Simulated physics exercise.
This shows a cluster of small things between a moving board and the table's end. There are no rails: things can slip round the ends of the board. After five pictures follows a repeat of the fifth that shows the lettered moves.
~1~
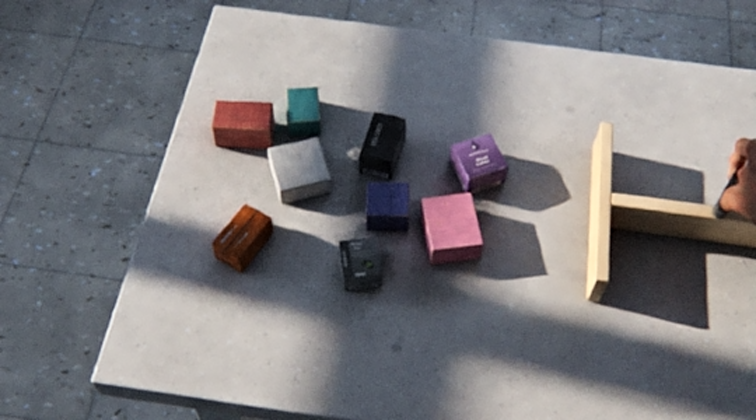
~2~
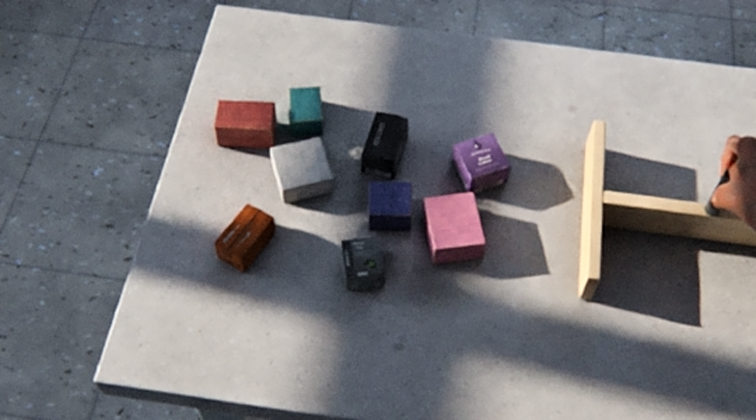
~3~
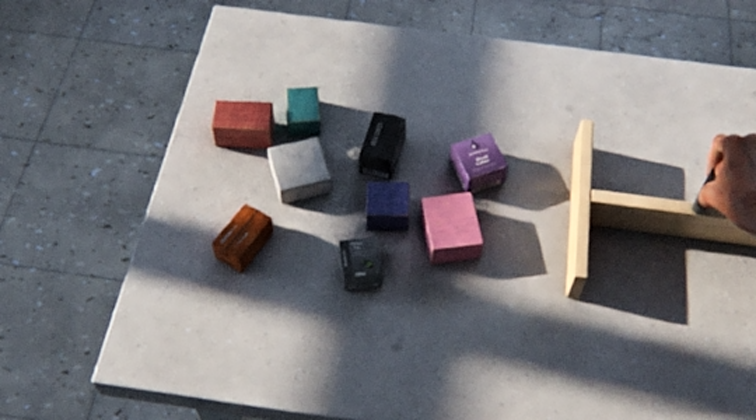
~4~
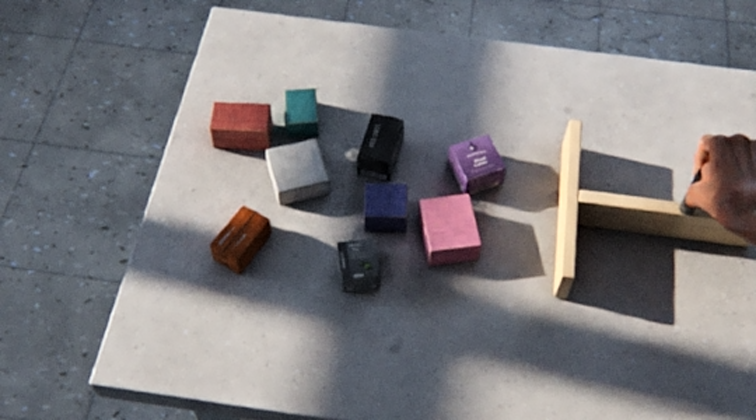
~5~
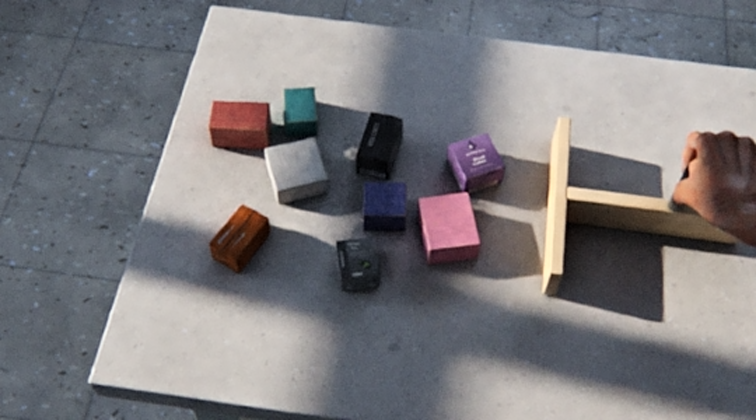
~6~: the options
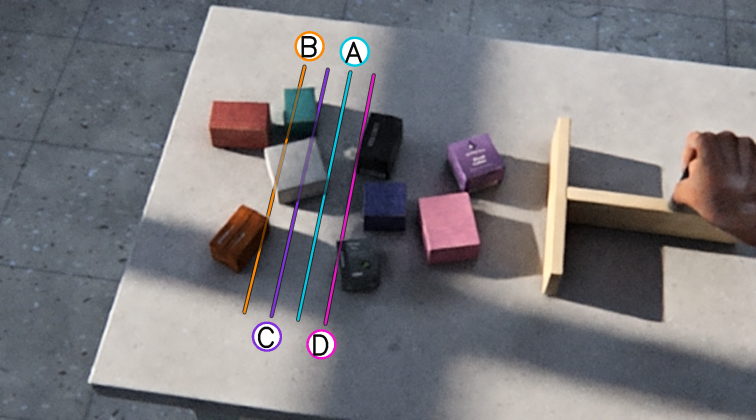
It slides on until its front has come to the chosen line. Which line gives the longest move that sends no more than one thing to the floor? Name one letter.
No farther than B.
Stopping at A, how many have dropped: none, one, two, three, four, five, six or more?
In all, none.
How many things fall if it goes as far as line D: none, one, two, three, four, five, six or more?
The count is none.
On the marked copy, A at (326, 186); B at (277, 180); C at (302, 183); D at (352, 189).
Following B. Soon after the start, board (458, 178); purple packet (433, 152); pink block (420, 222).
Later, board (357, 165); red block (222, 123); white block (235, 167).
In the end, board (280, 155); white block (159, 165); red block (175, 117); none fallen.
As for the rest, A is within the limit but short; C is within the limit but short; D is within the limit but short.
